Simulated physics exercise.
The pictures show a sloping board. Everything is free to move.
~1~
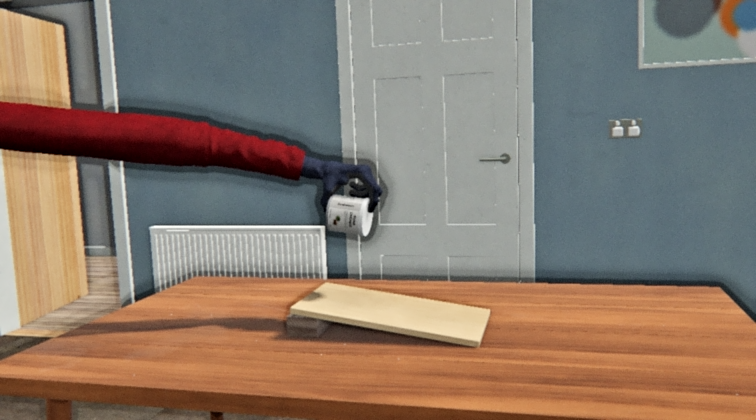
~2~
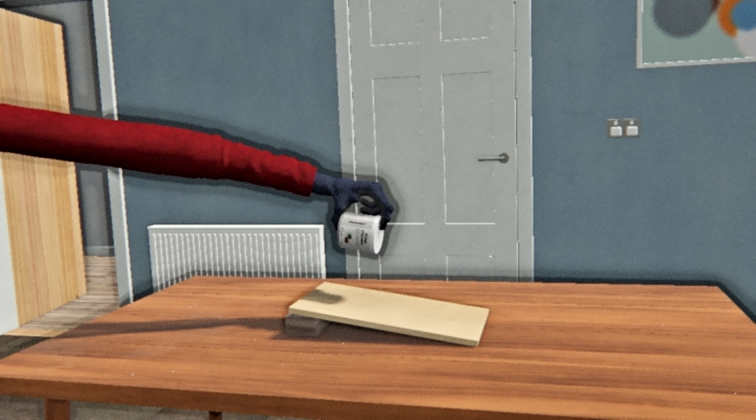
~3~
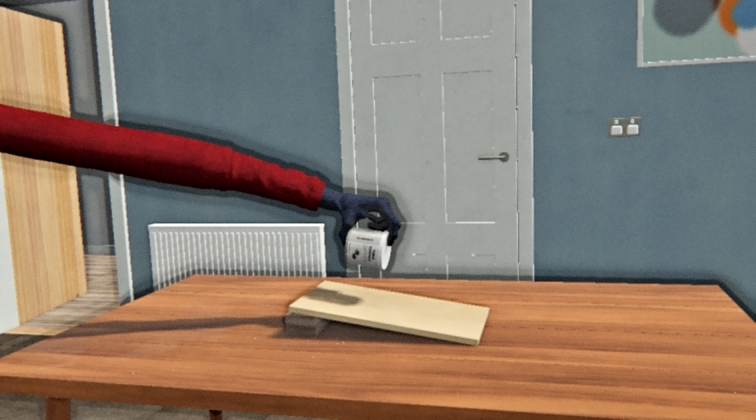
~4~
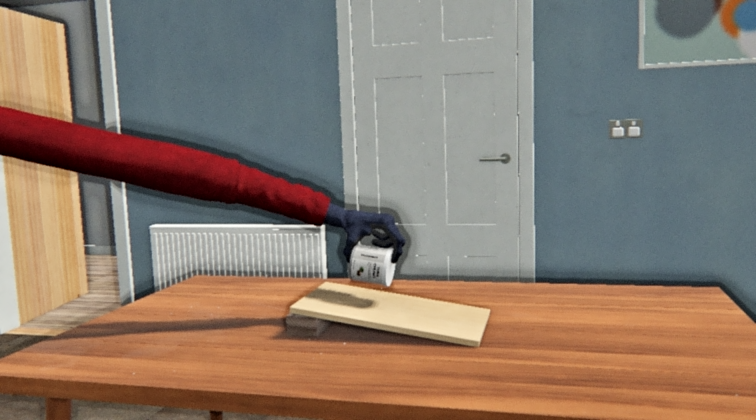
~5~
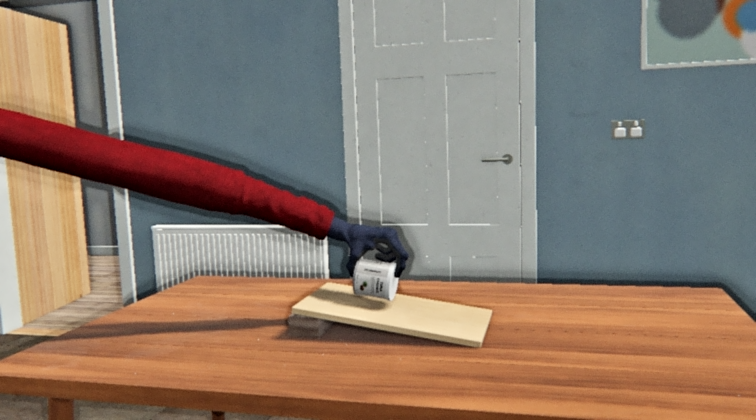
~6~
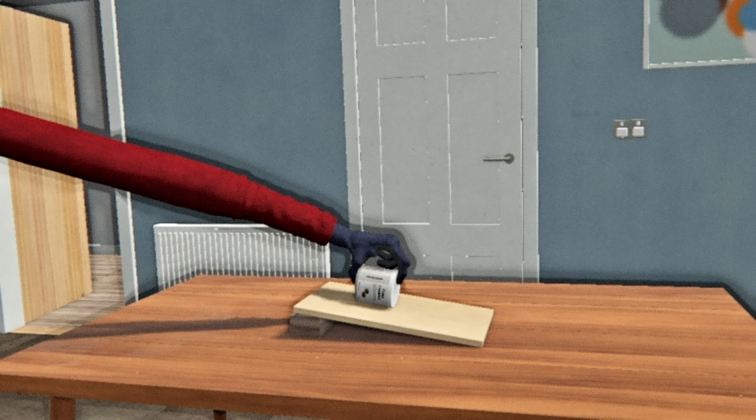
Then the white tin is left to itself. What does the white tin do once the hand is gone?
As it turns out, it stays where it is put.
Then, 0.20 s on from there, no change.
Then, 0.50 s on from there, white tin resting near (378, 286).
In the end, it is unmoved. At the end, from the last picture's camera, white tin near (378, 286). The white tin keeps its place.
